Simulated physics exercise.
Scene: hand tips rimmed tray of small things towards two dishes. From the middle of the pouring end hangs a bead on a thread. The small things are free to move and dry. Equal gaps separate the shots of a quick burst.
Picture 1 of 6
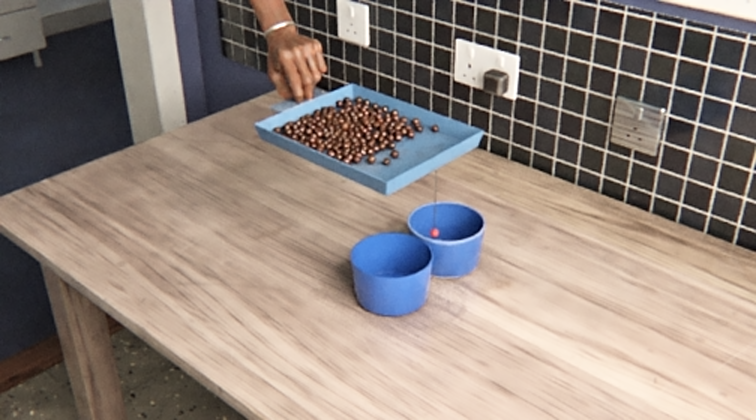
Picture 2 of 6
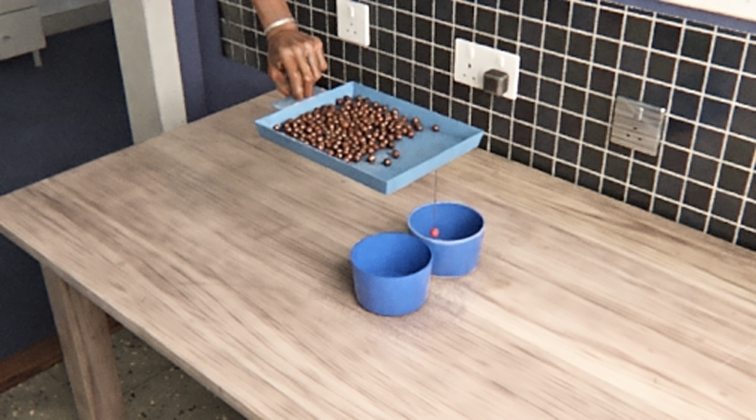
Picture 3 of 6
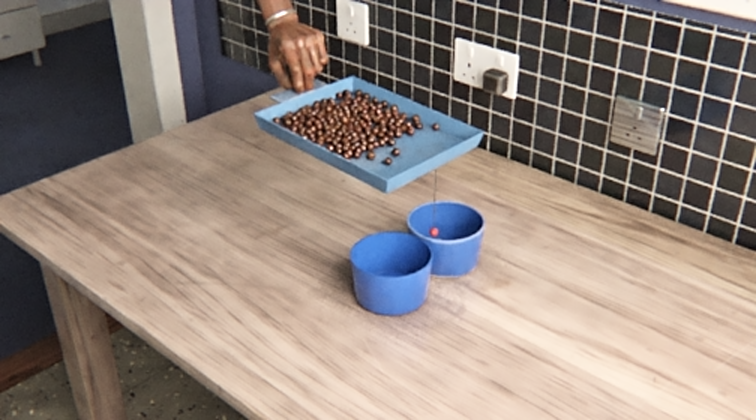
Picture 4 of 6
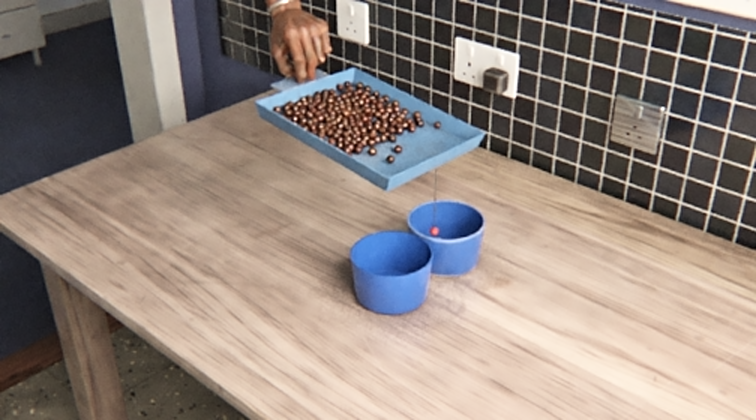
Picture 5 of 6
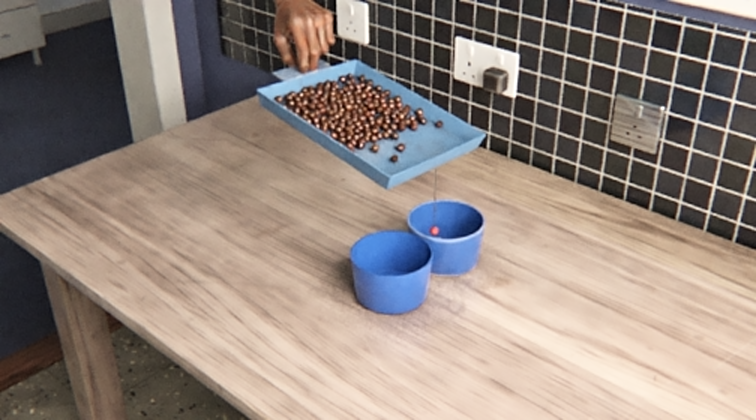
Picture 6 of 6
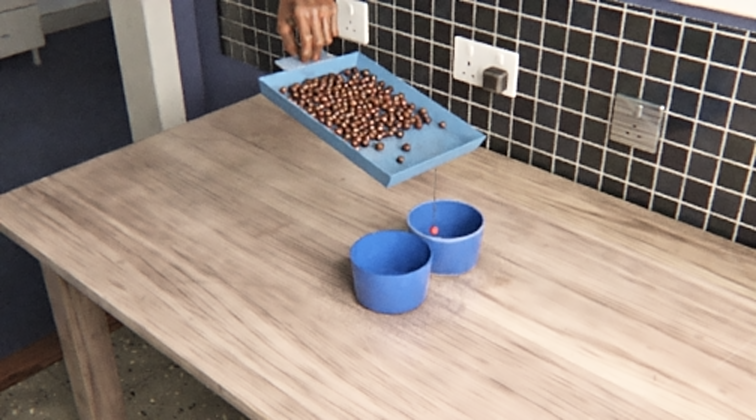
In the video, a hand holds a blue rimmed tray of chocolate balls above two blue dishes on a wooden table and gradually raises its handle end, tilting the tray slightly as the balls begin shifting beside a hanging red bead.
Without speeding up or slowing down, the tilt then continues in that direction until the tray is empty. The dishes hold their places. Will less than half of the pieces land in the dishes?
Caught: Below half.
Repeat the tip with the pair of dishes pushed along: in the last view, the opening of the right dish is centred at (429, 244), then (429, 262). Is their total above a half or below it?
For the two tries in order: Not as much as half, not as much as half.
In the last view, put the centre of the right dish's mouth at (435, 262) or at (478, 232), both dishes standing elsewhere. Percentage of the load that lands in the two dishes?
Roughly 0% first, roughly 80% second.
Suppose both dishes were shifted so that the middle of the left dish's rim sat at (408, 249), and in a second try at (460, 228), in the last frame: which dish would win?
At the first place the right dish, at the second the dish on the left.
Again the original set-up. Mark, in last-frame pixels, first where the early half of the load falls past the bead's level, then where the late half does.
Earlier portion about (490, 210); later portion about (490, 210).
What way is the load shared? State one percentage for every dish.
Left dish keeps 0 %, right dish keeps 10 %.
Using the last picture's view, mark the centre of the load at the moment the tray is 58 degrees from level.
Near (450, 138).
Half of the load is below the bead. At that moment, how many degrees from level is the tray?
Somewhere near 85°.
Shortly afterwards, tray tipped steeply; all but a few on the tray; only a few outside both; a little in the air.
Next, tray tipped right over; a little on the tray; a little in the right dish; near two thirds outside both; a little in the air.
Some moments later, tray tipped past a quarter turn; a little in the right dish; all but a few outside both.
In the end, tray tipped past a quarter turn; none at all in the left dish; a little in the right dish; all but a few outside both.
